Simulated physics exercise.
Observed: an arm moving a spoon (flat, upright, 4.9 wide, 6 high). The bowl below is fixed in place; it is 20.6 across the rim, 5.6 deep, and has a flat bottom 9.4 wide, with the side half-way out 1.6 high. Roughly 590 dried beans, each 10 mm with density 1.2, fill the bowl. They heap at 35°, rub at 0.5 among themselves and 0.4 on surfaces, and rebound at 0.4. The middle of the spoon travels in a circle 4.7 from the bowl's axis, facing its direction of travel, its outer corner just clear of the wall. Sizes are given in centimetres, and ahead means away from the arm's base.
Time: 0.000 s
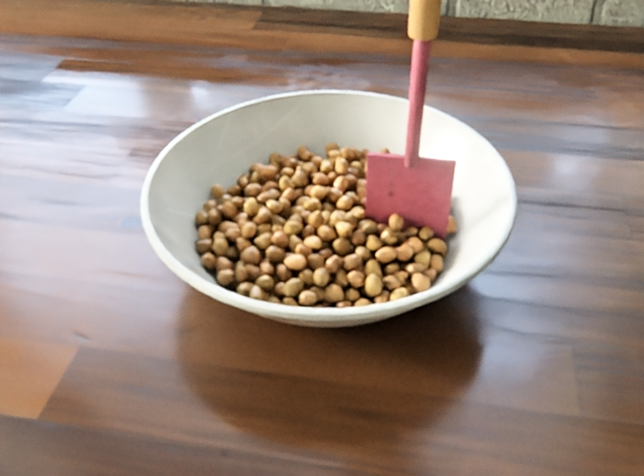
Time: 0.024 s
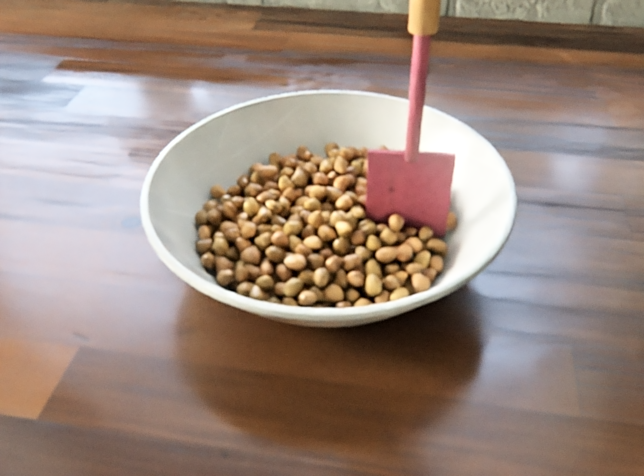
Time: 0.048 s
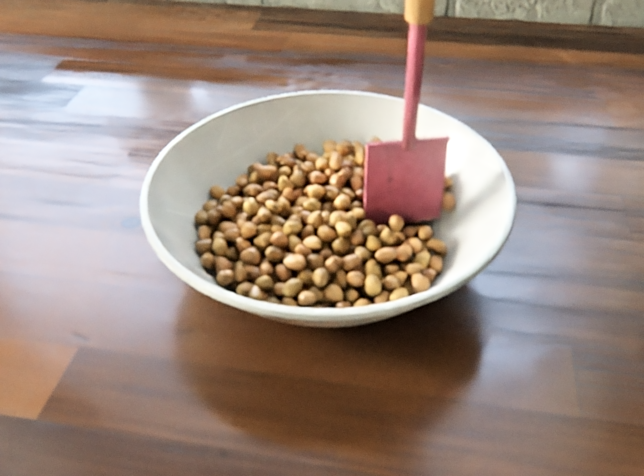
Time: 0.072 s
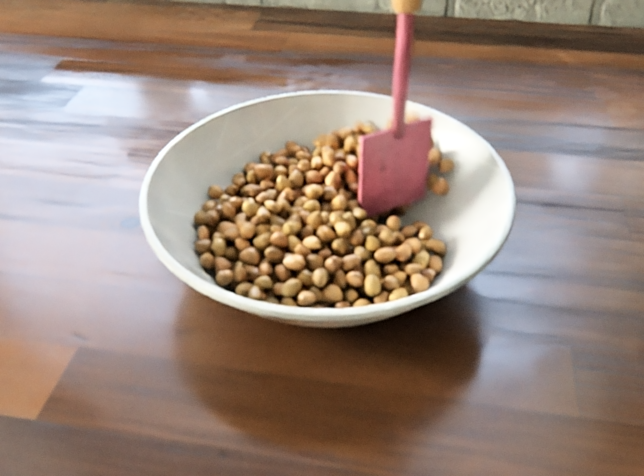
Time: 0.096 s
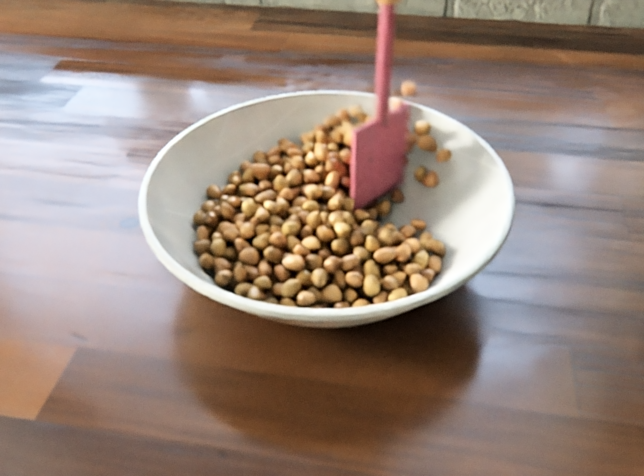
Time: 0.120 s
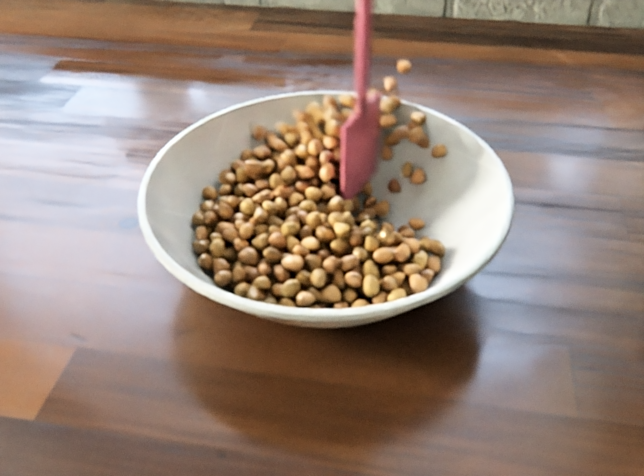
To begin with, a pink spatula with a wooden handle stands in brown dried beans at the right of a white bowl on a wooden table. It then sweeps toward the back and left, turning edge-on, and pushes beans up the far side, where a few hop up near the rim.
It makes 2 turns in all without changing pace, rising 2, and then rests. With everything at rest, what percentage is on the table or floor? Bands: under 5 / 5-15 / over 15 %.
Over 15 %.
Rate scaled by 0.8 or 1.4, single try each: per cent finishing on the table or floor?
It would be some 15 and 35 percent respectively.
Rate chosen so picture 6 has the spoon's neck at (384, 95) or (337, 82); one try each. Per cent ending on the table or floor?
Well, about 10 percent the first time and about 35 percent the second.
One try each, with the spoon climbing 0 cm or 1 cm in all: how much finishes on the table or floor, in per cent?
About 45 and 35 per cent.
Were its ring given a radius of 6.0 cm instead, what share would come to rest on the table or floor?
Then about 5 %.
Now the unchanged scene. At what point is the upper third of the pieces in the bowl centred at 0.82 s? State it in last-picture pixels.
Estimated centre: (291, 205).
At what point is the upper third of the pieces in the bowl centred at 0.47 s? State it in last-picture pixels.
The upper third is centred close to (420, 238).
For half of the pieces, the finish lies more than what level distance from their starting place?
Around 8 cm.
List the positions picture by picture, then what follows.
Spoon neck at (414, 133), 0° round; upper third of the load around (320, 215), from x 200 to 450, top at y 150; 586 in the bowl, in the first picture.
Spoon neck at (414, 129), 5° round; upper third of the load around (325, 213), from x 200 to 450, top at y 150, in the second picture.
Spoon neck at (411, 116), 20° round; upper third of the load around (329, 201), from x 200 to 450, top at y 145, in the third picture.
Spoon neck at (400, 104), 37° round; upper third of the load around (330, 191), from x 200 to 445, top at y 120, in the fourth picture.
Spoon neck at (383, 94), 55° round; upper third of the load around (324, 179), from x 200 to 445, top at y 90, in the fifth picture.
Spoon neck at (362, 87), 72° round; upper third of the load around (315, 166), from x 200 to 440, top at y 65; 585 in the bowl, 1 in flight or on the tool, in the sixth picture.
After 0.47 s, 325° round, highest piece 9 above the table; 494 in the bowl, 73 on the table or floor, 19 in flight or on the tool.
After 0.82 s, 219° round, highest piece 6 above the table; 458 in the bowl, 125 on the table or floor, 3 in flight or on the tool.
After 1.20 s, 0° round, highest piece 5 above the table; 458 in the bowl, 128 on the table or floor.
After 1.90 s, 0° round, highest piece 5 above the table; 458 in the bowl, 128 on the table or floor.
At rest, 458 in the bowl, 128 on the table or floor. That is 22 % on the table or floor.
